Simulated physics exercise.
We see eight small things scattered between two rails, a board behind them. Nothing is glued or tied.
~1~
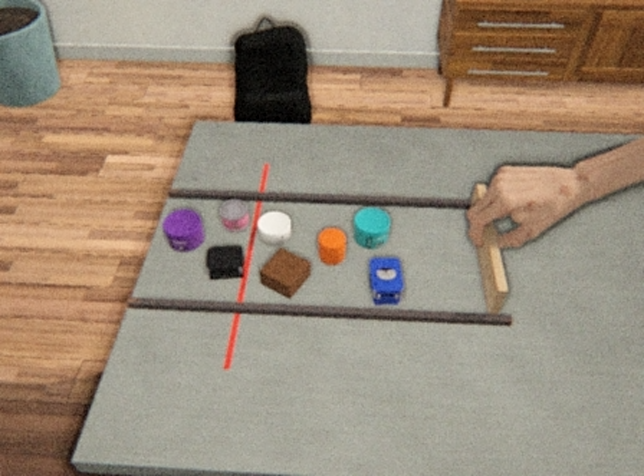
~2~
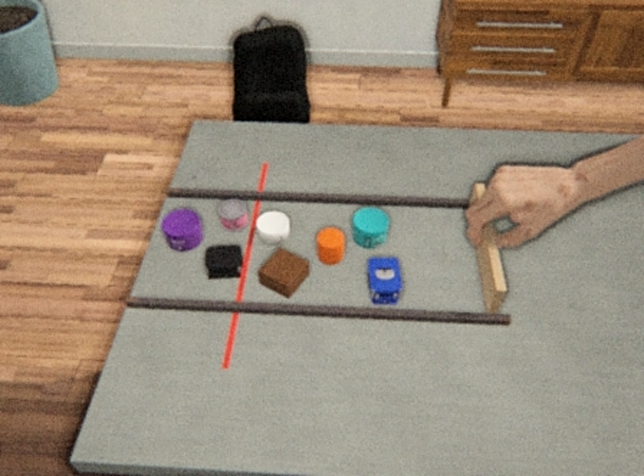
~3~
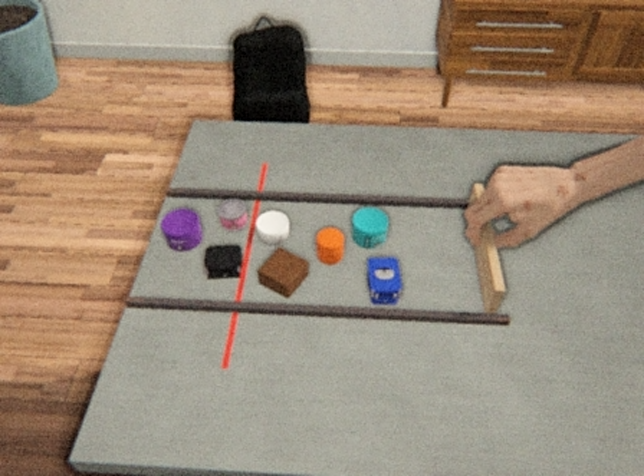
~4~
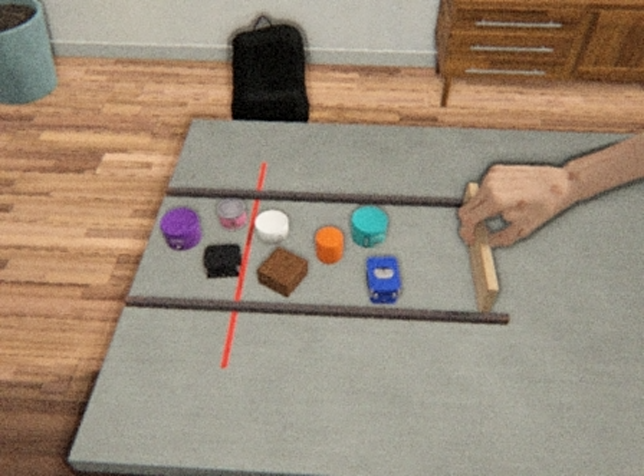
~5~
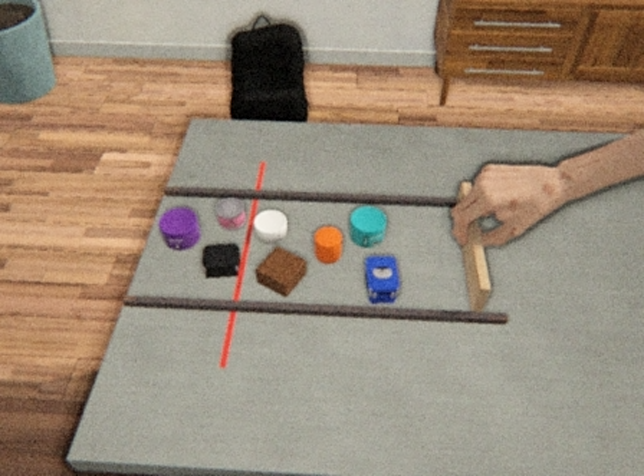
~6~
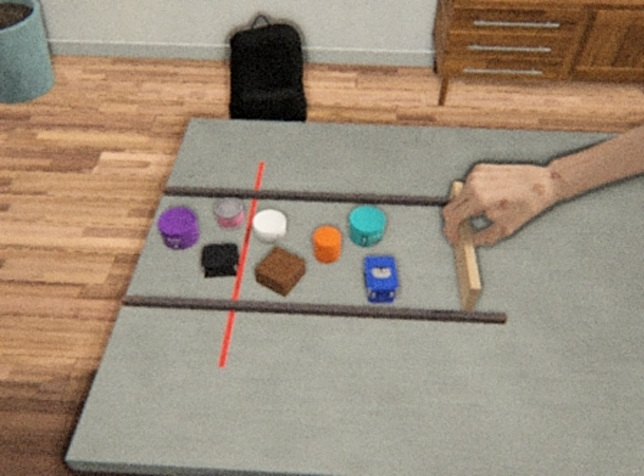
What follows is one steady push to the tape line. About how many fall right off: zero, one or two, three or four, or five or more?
As it turns out, the number that fall off is zero.
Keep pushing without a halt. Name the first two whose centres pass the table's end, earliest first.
In order: The purple tub, the black case.
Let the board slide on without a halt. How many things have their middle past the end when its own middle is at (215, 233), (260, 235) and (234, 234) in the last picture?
Place by place, 2, 0 and 0.
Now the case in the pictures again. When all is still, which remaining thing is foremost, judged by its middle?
It is the purple tub.
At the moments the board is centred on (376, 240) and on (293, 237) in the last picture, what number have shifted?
At the one place 2, at the other 7.
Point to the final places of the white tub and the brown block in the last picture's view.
The white tub stops around (198, 232); the brown block around (191, 273).
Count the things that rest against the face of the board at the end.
In contact: 3.
Soon after, none off yet; purple tub at rest near (179, 229); pink tin at rest near (230, 214); black case at rest near (221, 261).
At rest, the number that fall off is zero.
